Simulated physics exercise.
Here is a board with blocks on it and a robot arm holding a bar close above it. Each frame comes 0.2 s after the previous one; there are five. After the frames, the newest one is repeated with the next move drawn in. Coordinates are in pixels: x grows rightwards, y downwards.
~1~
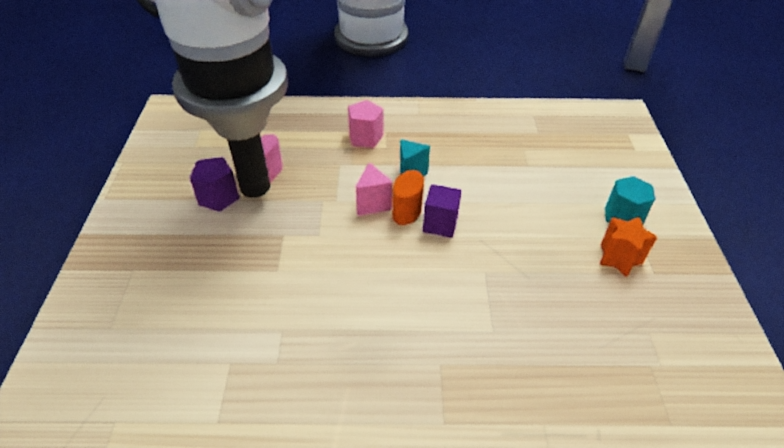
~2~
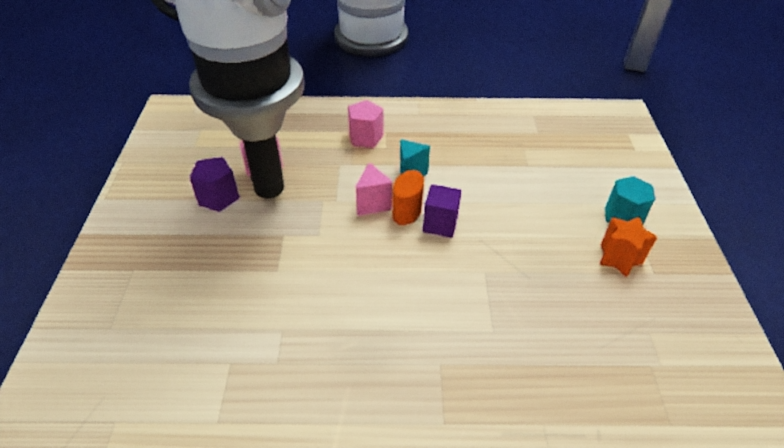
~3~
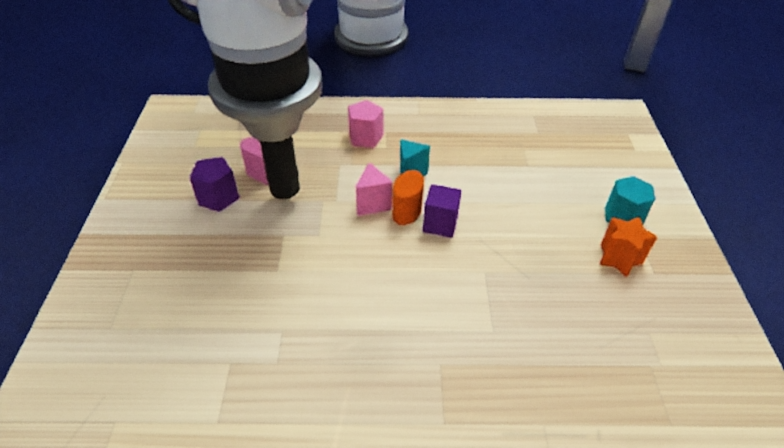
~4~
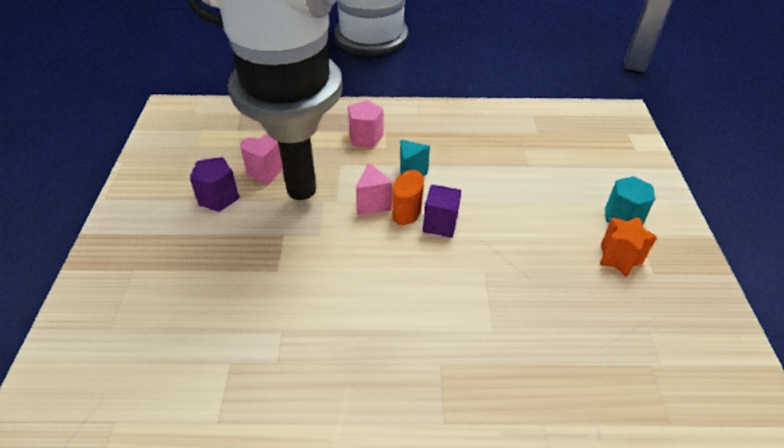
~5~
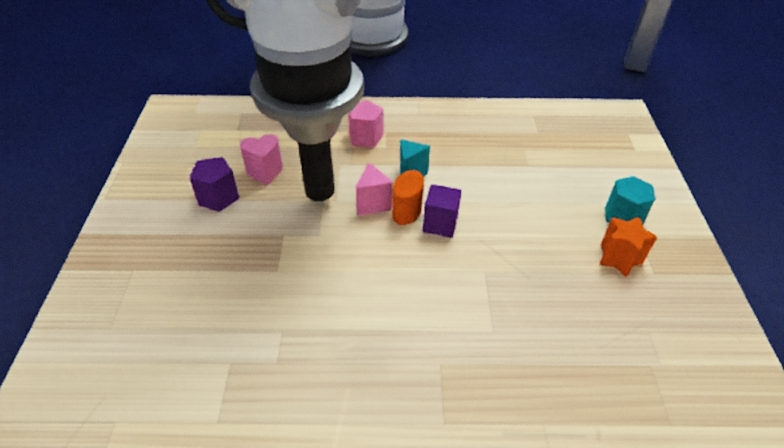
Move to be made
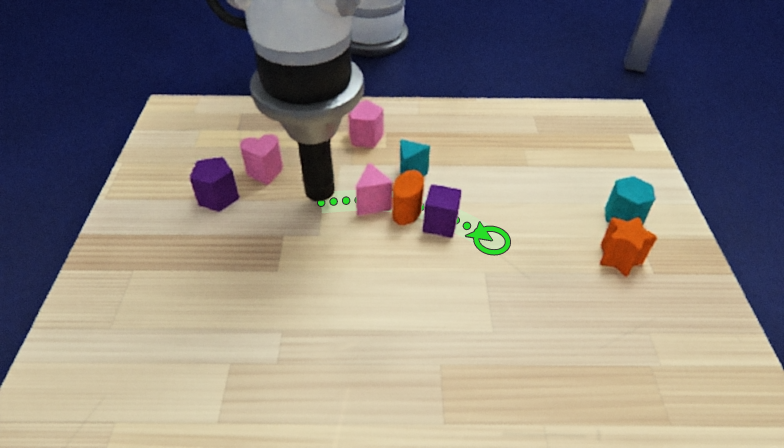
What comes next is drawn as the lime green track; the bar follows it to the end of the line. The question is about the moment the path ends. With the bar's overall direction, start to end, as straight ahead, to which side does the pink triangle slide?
Gets pushed left.
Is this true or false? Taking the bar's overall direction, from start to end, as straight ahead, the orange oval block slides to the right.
False.
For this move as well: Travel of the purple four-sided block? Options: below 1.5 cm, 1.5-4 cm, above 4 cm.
It gets moved over 4 cm.
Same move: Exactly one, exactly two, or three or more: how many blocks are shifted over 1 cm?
The number will come to 3 or more.
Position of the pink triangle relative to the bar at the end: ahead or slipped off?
It is gone from the front.
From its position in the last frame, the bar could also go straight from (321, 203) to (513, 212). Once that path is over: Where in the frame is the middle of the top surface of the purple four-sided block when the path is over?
It should be at about (467, 205).
The drawn path runs from (321, 203) via (381, 201) and (439, 213), ending at (492, 240).
On the path given first. One third of the way, bar (381, 190); pink triangle (408, 177); orange oval block (442, 184); purple four-sided block (464, 201), turned 30° clockwise.
Two thirds of the way, bar (441, 203); pink triangle (458, 171), turned 60° anticlockwise; orange oval block (490, 181), turned 75° clockwise; purple four-sided block (475, 205), turned 65° clockwise.
At the end, bar (494, 230); pink triangle (459, 170), turned 70° anticlockwise; orange oval block (493, 181), turned 80° clockwise; turquoise triangle not moved; purple four-sided block (517, 236), turned 60° clockwise.
